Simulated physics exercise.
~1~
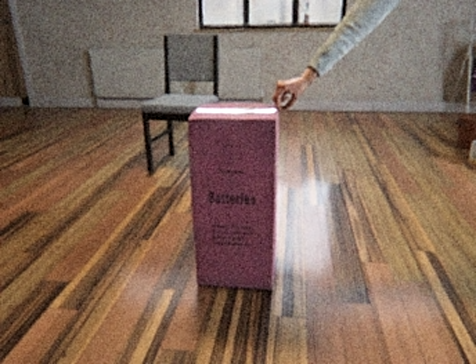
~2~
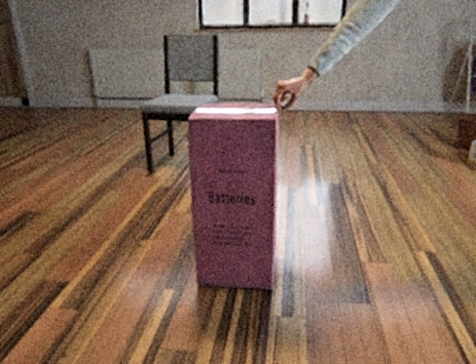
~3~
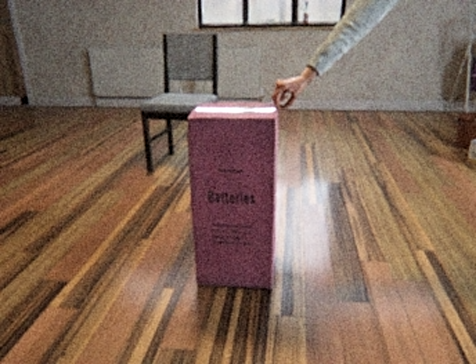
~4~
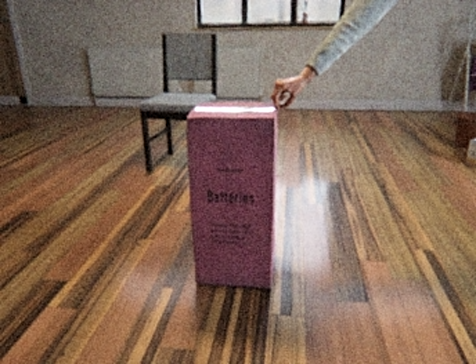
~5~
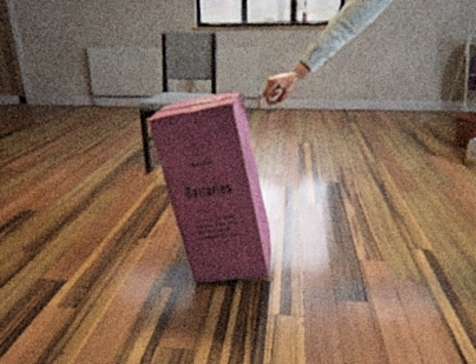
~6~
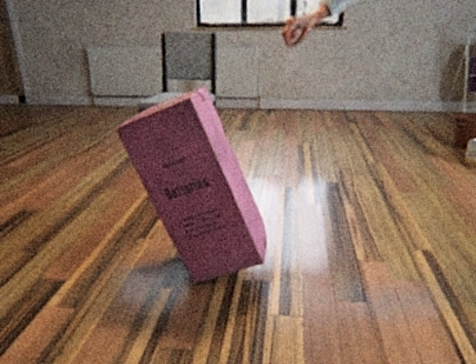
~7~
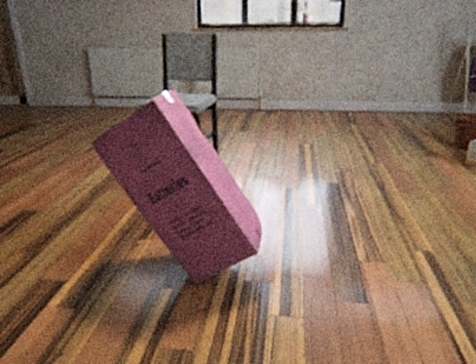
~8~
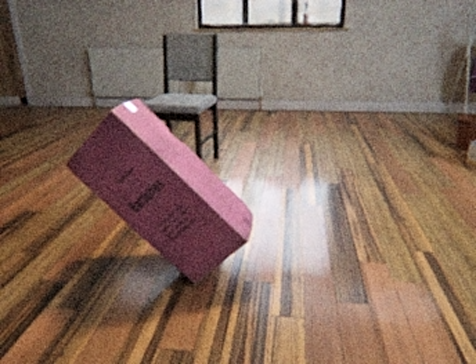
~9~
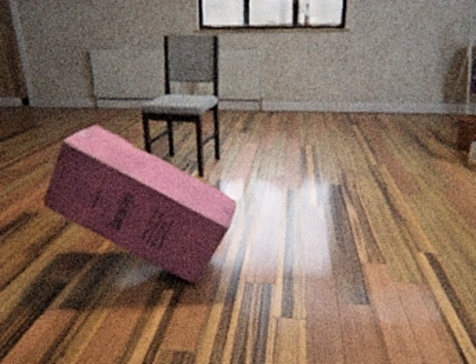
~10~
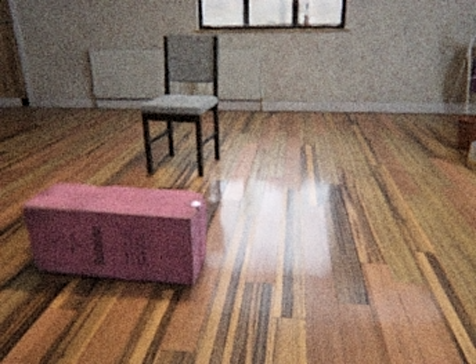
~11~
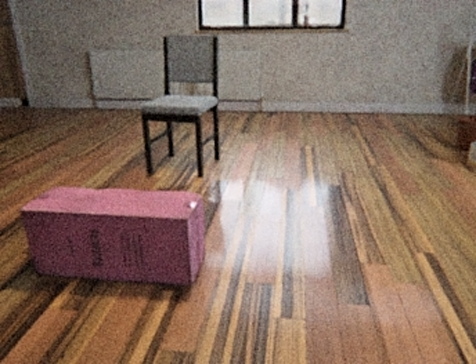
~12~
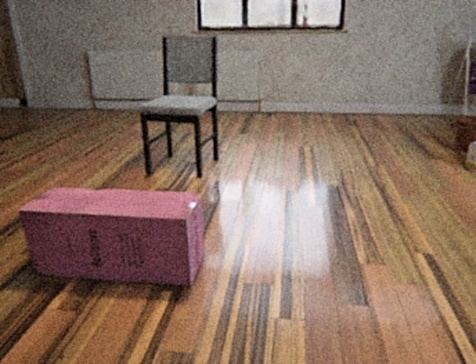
A tall pink box labelled for batteries stood on a striped wooden floor until a hand pushed it near the top and drew back. The box tipped to the left, leaning further and further, then toppled and lay still on its side before a chair.
